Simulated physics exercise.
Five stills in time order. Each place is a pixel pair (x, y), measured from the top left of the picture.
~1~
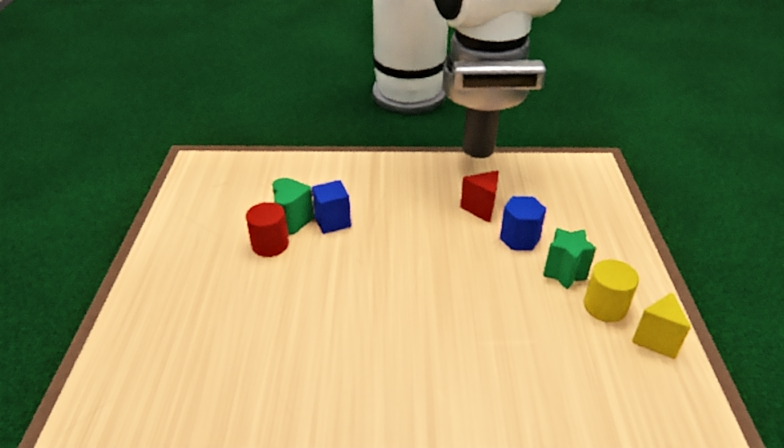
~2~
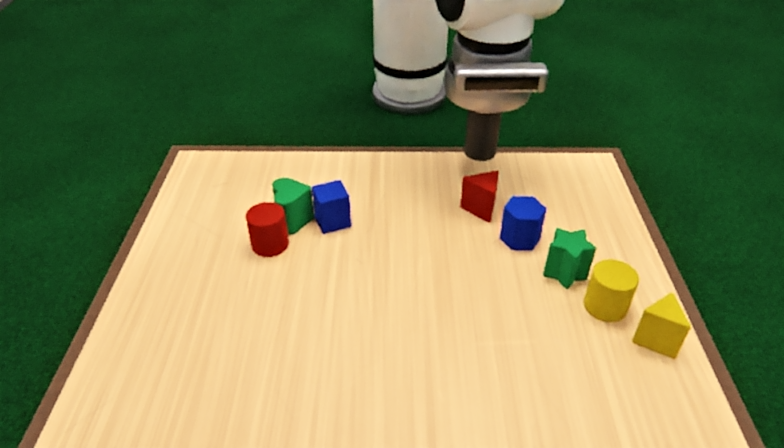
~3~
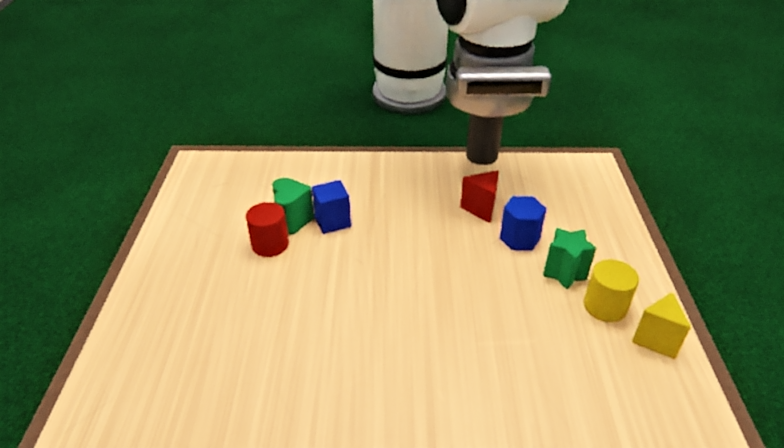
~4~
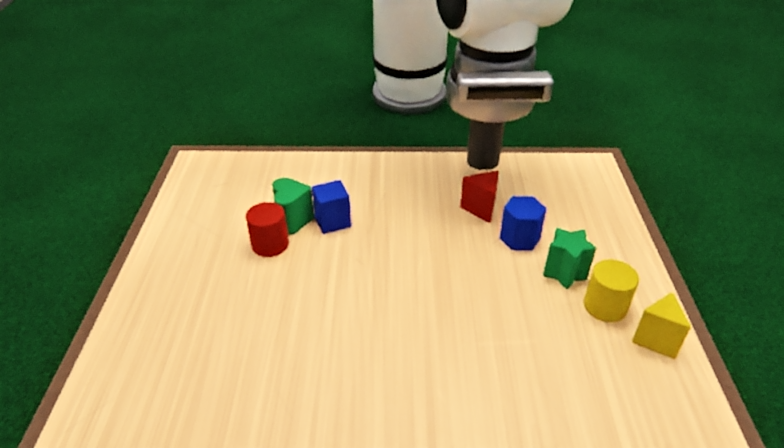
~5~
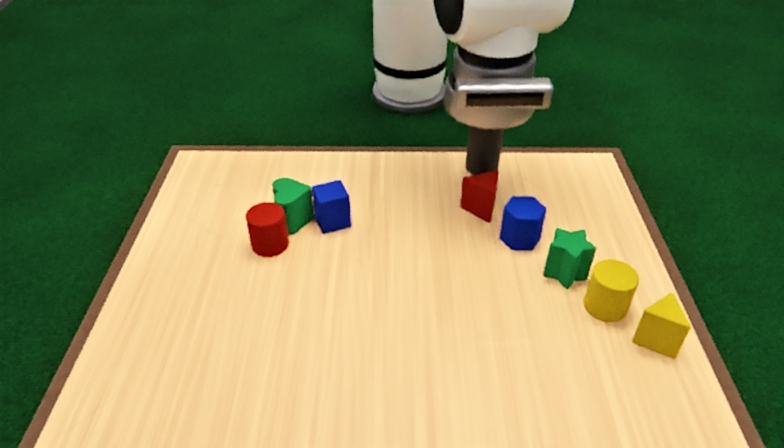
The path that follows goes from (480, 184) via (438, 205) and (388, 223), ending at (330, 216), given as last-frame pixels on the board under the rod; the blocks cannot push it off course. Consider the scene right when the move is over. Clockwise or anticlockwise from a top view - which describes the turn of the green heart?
Anticlockwise.
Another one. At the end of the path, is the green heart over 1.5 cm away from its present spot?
Yes, it checks out.
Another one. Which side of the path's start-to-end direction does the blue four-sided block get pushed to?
Displaced right.
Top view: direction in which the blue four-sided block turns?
From the top: Clockwise.
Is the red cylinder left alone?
Yes - that is the case.
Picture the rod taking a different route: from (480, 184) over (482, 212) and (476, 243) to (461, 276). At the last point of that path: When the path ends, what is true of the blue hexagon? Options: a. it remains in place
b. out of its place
(a)
The first path, step by step. One third of the way, rod at (438, 189); nothing pushed yet.
Two thirds of the way, rod at (387, 207); nothing pushed yet.
At the end, rod at (329, 200); red cylinder in place; green heart at (262, 188), turned 35° anticlockwise; blue four-sided block at (294, 185), turned 25° clockwise; red triangle in place.
